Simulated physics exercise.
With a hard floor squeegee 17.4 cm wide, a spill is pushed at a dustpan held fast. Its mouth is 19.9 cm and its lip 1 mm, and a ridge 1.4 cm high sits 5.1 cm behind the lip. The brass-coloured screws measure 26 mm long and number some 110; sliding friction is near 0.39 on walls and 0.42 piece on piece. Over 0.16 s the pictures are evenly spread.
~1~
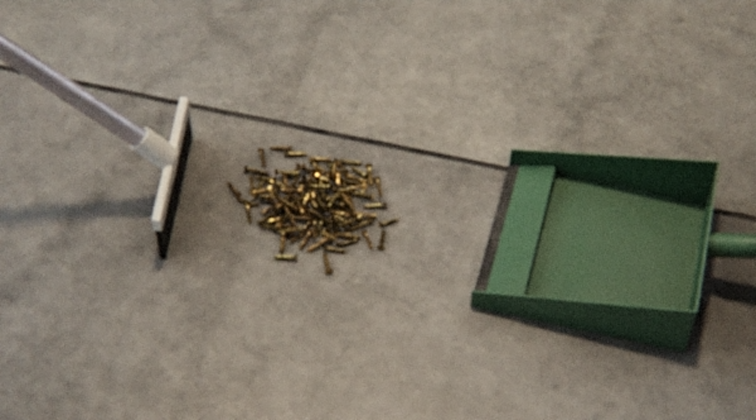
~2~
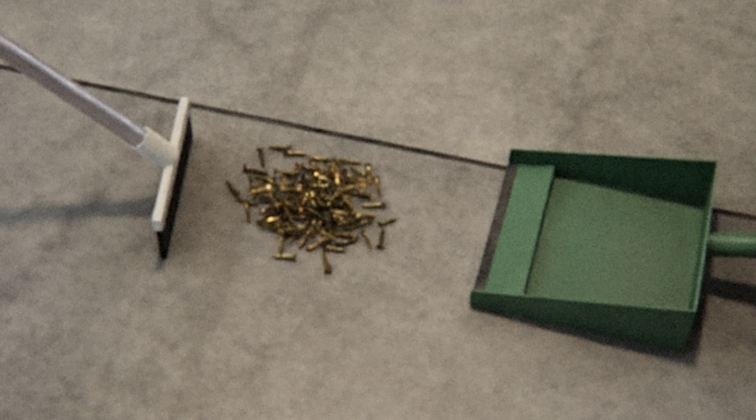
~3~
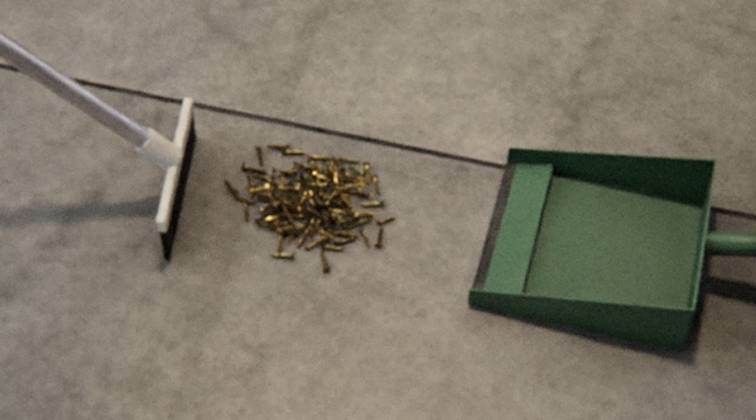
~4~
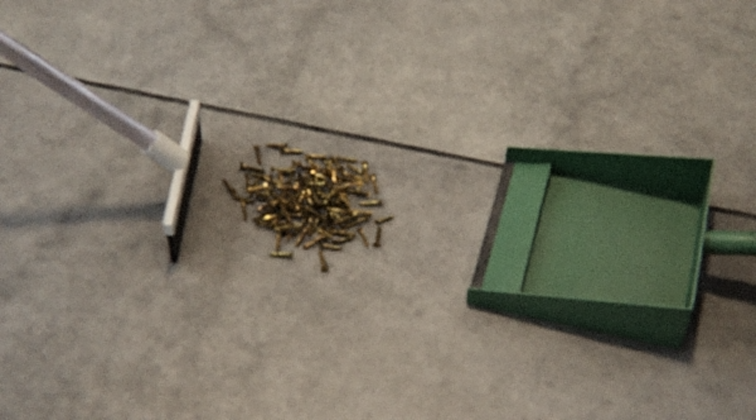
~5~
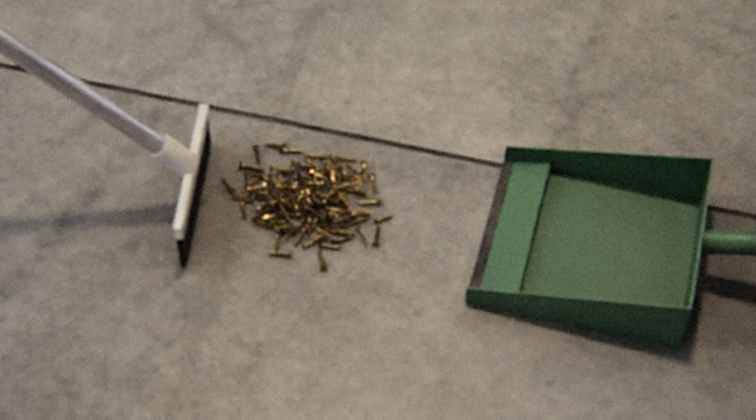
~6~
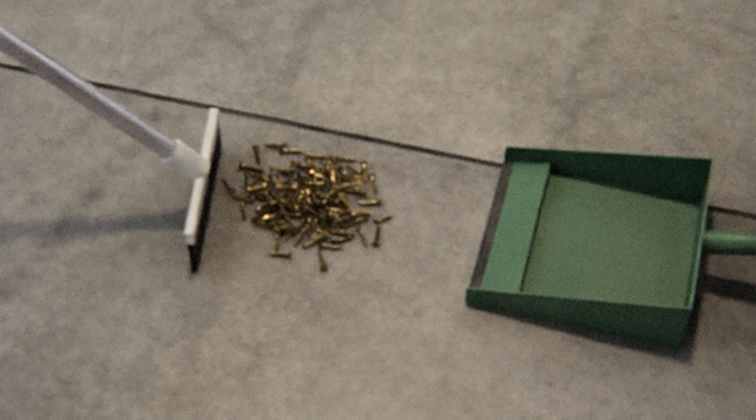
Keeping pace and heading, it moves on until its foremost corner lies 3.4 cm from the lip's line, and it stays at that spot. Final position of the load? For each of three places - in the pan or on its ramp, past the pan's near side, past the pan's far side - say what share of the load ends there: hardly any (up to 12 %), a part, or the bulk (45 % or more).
In the pan or on its ramp: Hardly any; past the pan's near side: Hardly any; past the pan's far side: Hardly any.
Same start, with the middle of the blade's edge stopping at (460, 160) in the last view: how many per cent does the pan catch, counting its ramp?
That would come to near 10 percent.
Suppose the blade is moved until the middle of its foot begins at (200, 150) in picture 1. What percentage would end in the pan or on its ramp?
Roughly 5 percent, ramp included.
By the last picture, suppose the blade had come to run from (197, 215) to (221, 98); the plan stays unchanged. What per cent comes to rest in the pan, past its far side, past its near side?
Pan 5, far 25, near 0.
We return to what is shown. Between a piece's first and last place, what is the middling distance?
I'd say close to 12 cm.
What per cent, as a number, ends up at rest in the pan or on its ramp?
My estimate is some 0 per cent.
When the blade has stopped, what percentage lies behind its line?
I'd put it near 50 in a hundred.
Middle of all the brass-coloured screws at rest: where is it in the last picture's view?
Resting centre estimate: Around (426, 222).
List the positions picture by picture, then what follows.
Blade from (158, 225) to (185, 107), moved 0.0 cm, 0 of the pieces shifted so far; middle of the pieces at (318, 206); pan at (611, 257), in the first frame.
Blade from (159, 225) to (185, 107), moved 0.2 cm, 0 of the pieces shifted so far; middle of the pieces at (317, 205), in the second frame.
Blade from (162, 226) to (189, 108), moved 0.9 cm, 0 of the pieces shifted so far; middle of the pieces at (316, 204), in the third frame.
Blade from (169, 229) to (195, 110), moved 1.9 cm, 0 of the pieces shifted so far; middle of the pieces at (314, 203), in the fourth frame.
Blade from (179, 233) to (204, 114), moved 3.3 cm, 0 of the pieces shifted so far; middle of the pieces at (313, 202), in the fifth frame.
Blade from (190, 238) to (215, 118), moved 4.6 cm, 0 of the pieces shifted so far; middle of the pieces at (313, 203); pan at (606, 254), in the sixth frame.
Then, 0.30 s after the last picture, middle of the blade 18 cm from the lip; 0 % over the lip, far side 0 %, near side 0 %.
Then, 0.49 s after the last picture, middle of the blade 10 cm from the lip; 0 % over the lip, far side 0 %, near side 5 %.
Then, 0.81 s after the last picture, middle of the blade 5 cm from the lip; 0 % over the lip, far side 0 %, near side 10 %.
In the end, pan 0 %, near side 10 %, far side 0 %, in front of the lip or behind the blade 90 %.
